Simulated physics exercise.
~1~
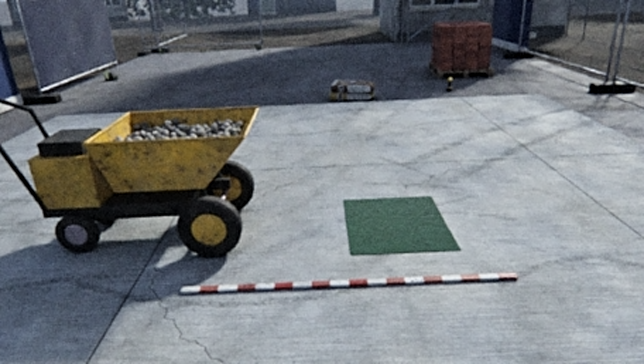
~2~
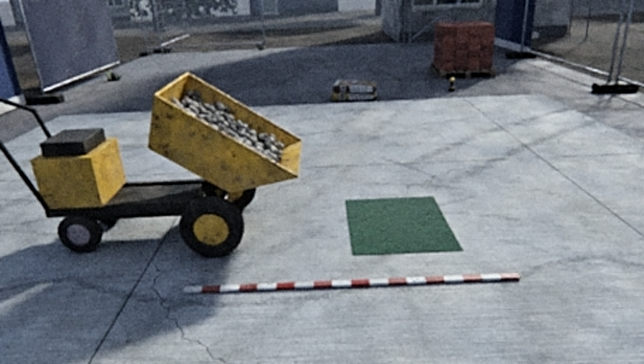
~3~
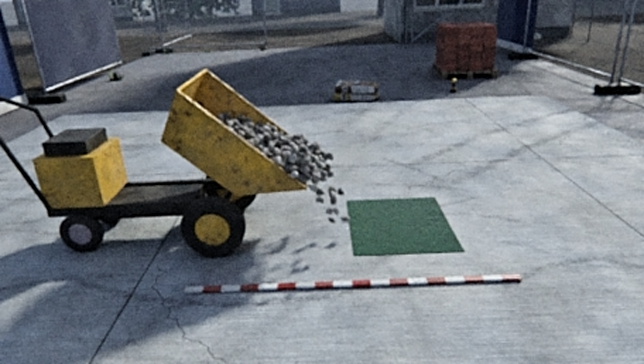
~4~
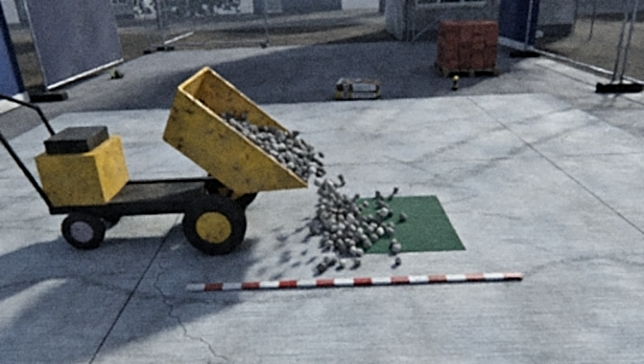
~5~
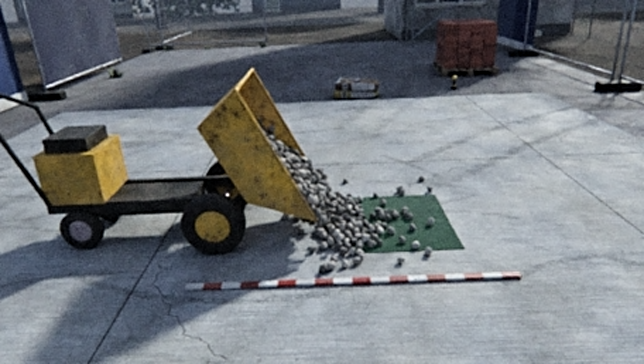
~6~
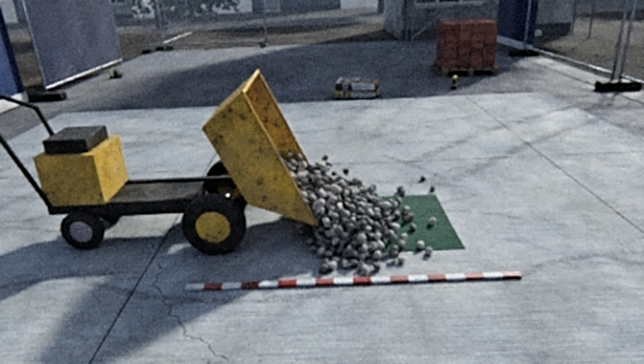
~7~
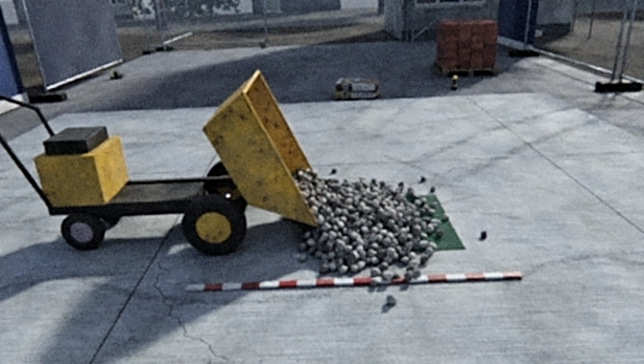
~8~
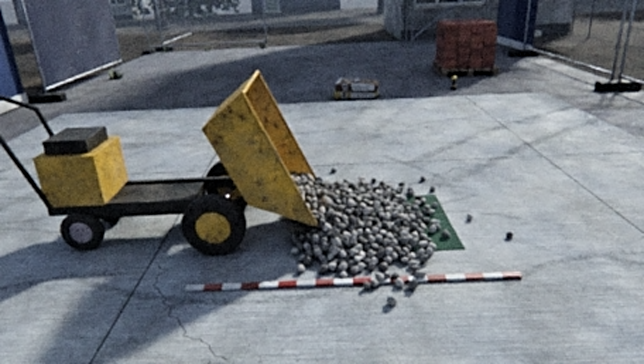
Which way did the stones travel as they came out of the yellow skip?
They moved to the right, sliding down out of the skip and spreading over the ground towards the green sheet.
